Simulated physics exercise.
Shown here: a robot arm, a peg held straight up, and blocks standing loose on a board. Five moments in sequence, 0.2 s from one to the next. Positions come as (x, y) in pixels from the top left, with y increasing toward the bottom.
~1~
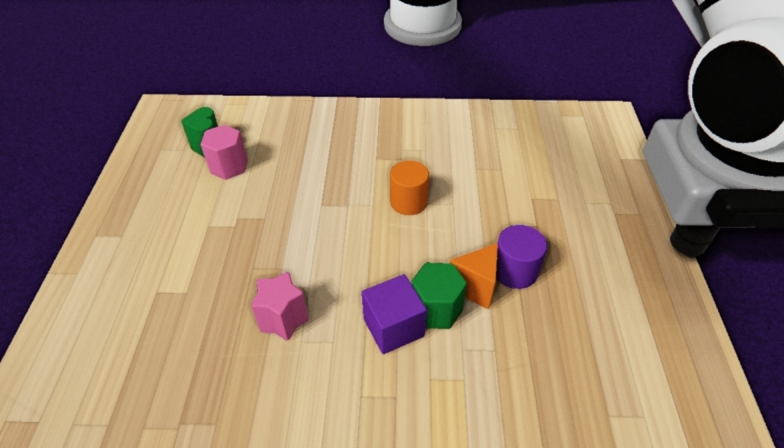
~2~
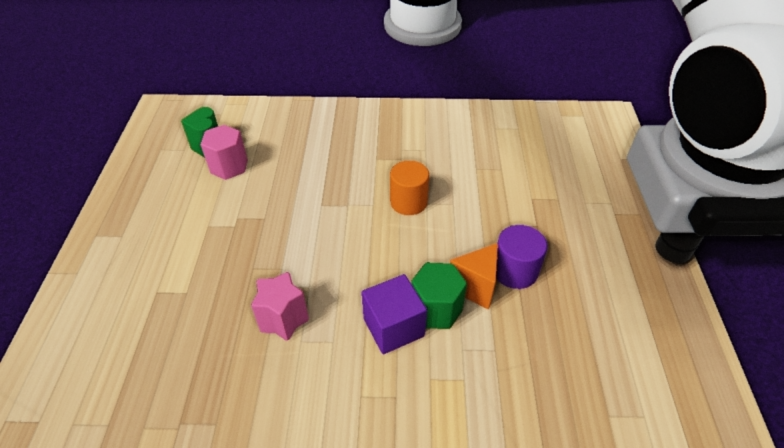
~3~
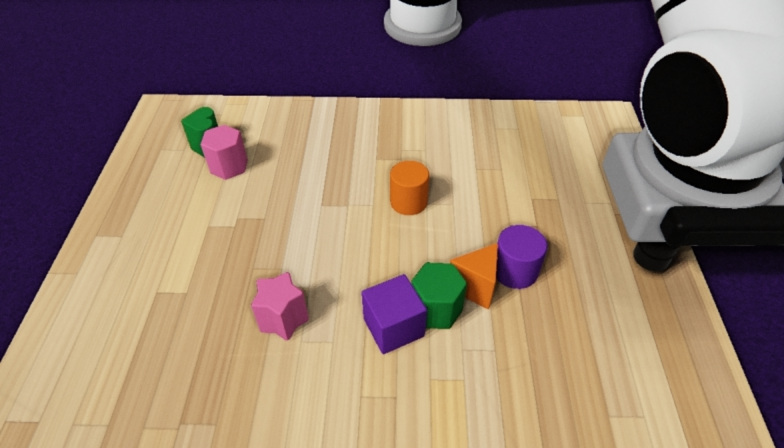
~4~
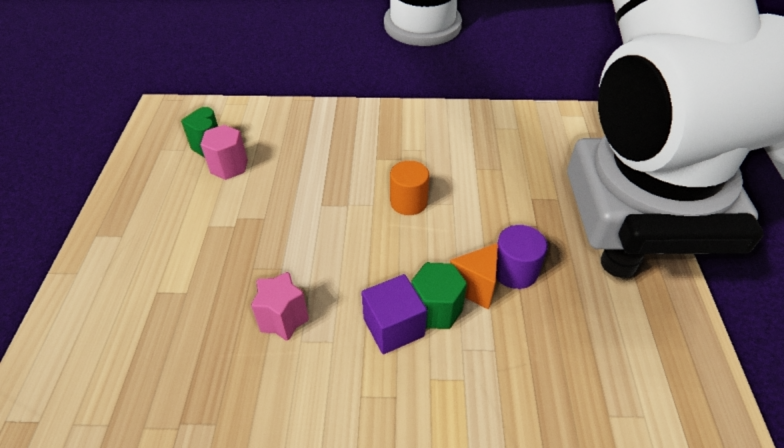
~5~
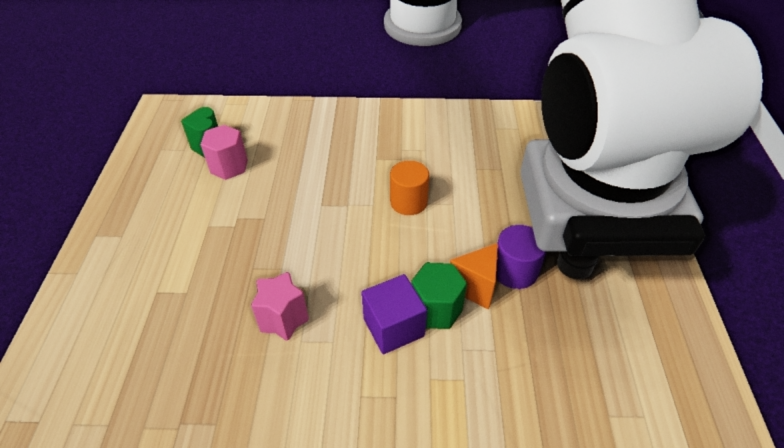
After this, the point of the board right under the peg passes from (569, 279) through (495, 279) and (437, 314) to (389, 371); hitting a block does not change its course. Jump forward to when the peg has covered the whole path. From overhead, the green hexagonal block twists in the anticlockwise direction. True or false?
My answer: False.
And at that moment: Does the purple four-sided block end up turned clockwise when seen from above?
Final answer: Yes.
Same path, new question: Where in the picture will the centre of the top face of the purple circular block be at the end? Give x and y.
I'd place it at (476, 222), taking the centre of its top.
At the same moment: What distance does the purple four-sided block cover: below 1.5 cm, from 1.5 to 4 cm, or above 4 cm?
Covers over 4 cm.
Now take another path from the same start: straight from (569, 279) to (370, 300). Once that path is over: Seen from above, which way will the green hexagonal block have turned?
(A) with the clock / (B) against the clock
My answer is option B.
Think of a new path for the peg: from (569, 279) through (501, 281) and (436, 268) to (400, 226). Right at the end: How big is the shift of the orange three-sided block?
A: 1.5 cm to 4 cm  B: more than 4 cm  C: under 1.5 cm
Answer: B.
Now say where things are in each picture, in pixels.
The first frame shows peg tip (687, 244); block tops, purple four-sided block (394, 300); green hexagonal block (439, 281); orange three-sided block (481, 261); purple circular block (523, 242).
The second frame shows peg (672, 251); blocks unchanged.
The third frame shows peg (650, 259); blocks unchanged.
The fourth frame shows peg (618, 265); blocks unchanged.
The fifth frame shows peg (574, 267); purple four-sided block (394, 300); green hexagonal block (439, 281); orange three-sided block (481, 261); purple circular block (523, 242).
What follows on the original path. One third of the way, peg (497, 266); orange three-sided block (451, 245), turned 50° anticlockwise; purple circular block (477, 223).
Two thirds of the way, peg (438, 302); purple four-sided block (353, 323); green hexagonal block (402, 308); orange three-sided block (426, 248), turned 15° clockwise; purple circular block (476, 222).
At the end, peg (389, 359); purple four-sided block (287, 349), turned 35° clockwise; green hexagonal block (339, 358), turned 35° clockwise; orange three-sided block (426, 248), turned 15° clockwise; purple circular block (476, 222).
